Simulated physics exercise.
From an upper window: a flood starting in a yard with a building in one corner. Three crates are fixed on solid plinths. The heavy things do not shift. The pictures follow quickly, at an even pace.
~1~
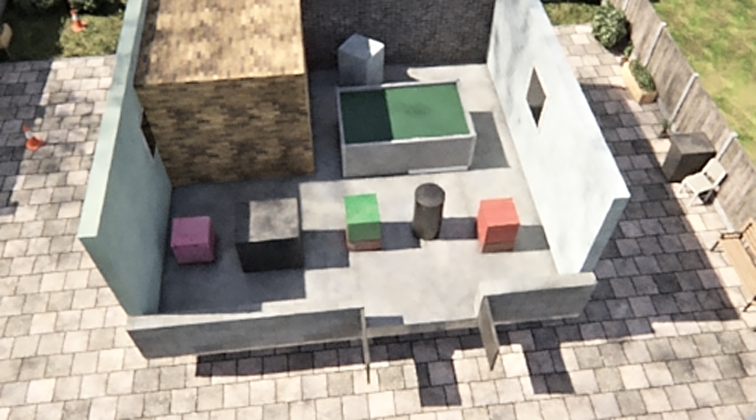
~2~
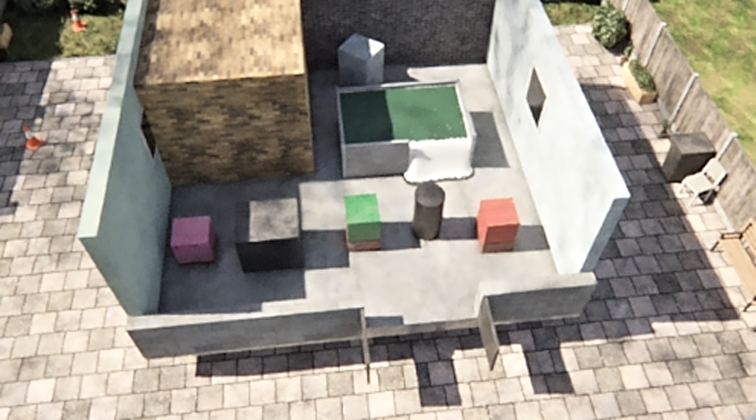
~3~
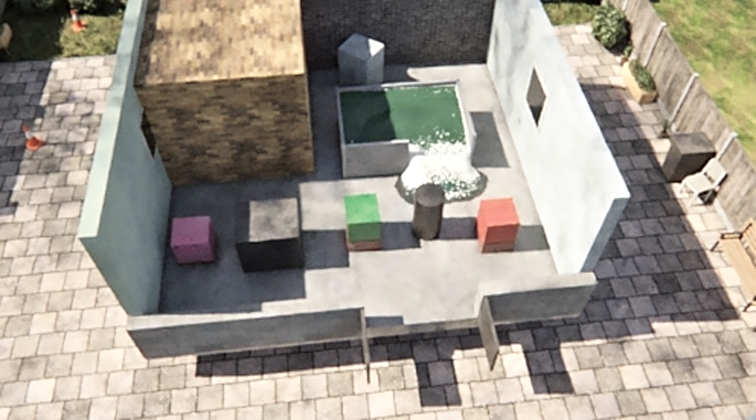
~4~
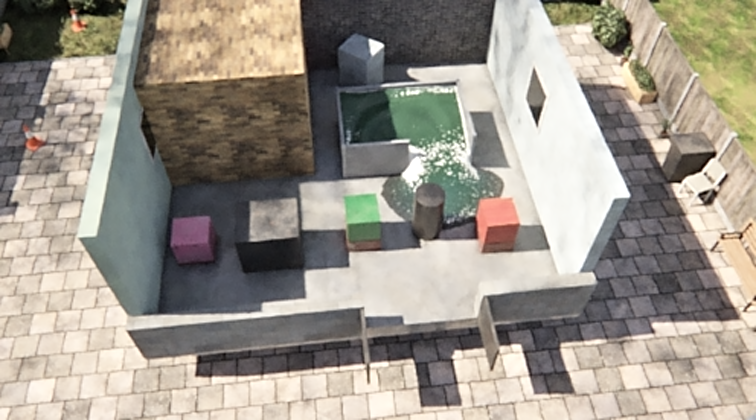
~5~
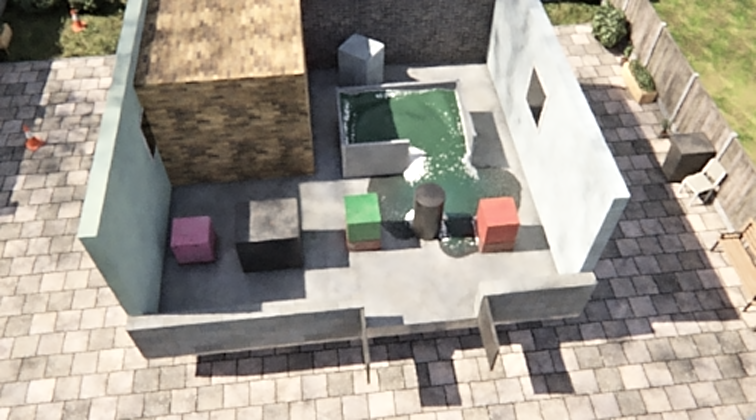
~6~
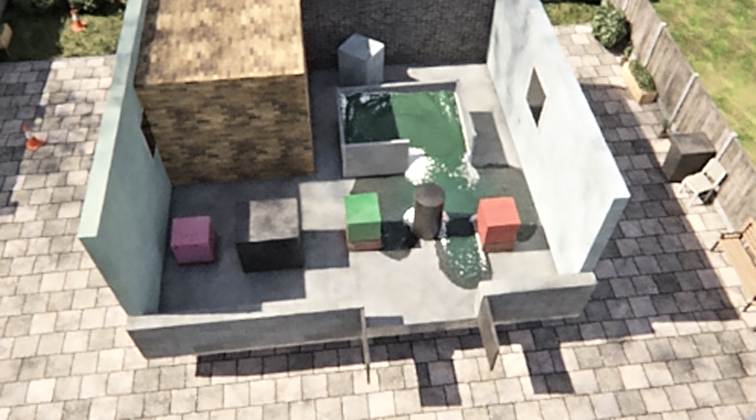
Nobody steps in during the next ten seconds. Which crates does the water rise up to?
The red crate is soaked; the green crate keeps dry; the pink crate is soaked.
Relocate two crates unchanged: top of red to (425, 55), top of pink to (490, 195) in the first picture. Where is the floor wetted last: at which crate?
It is the red one.
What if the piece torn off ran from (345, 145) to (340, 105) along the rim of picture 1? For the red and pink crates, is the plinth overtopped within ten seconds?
My reading: The red one escapes it; the pink one takes water.
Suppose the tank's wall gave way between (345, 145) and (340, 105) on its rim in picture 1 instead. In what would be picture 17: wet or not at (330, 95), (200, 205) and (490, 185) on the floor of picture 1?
In turn: Covered, awash, clear.
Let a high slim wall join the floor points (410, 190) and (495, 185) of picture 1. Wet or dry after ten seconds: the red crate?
The red one stays dry.
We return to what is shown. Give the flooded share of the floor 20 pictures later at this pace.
I make it 60 per cent.
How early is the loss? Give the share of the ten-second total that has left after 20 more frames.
About 50 per cent.
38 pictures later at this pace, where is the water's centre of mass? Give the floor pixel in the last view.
Around (405, 195).
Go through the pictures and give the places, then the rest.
The first frame shows the open tank at (403, 114) is whole and still.
In the second frame, the front is at (472, 170), out from the gap at (438, 157).
In the third frame, water pours out at (438, 159) and has run to a hidden place.
In the fourth frame, water pours out at (438, 160) and has run to (442, 225).
In the fifth frame, the front is at (465, 253), out from the gap at (438, 160).
In the sixth frame, water pours out at (438, 160) and has run to (476, 283).
A moment on, water covers 30 % of the floor; the red crate water round its plinth, the green crate water round its plinth, the pink crate not reached.
Next, water covers 40 % of the floor; the red crate water round its plinth, the green crate water round its plinth, the pink crate not reached.
Then, water covers 60 % of the floor; the red crate water round its plinth, the green crate water round its plinth, the pink crate water round its plinth.
Later, water covers 90 % of the floor; the red crate water round its plinth, the green crate water round its plinth, the pink crate water round its plinth.
In the end, water covers 100 % of the floor; the red crate was topped, the green crate stayed above the water, the pink crate was topped.
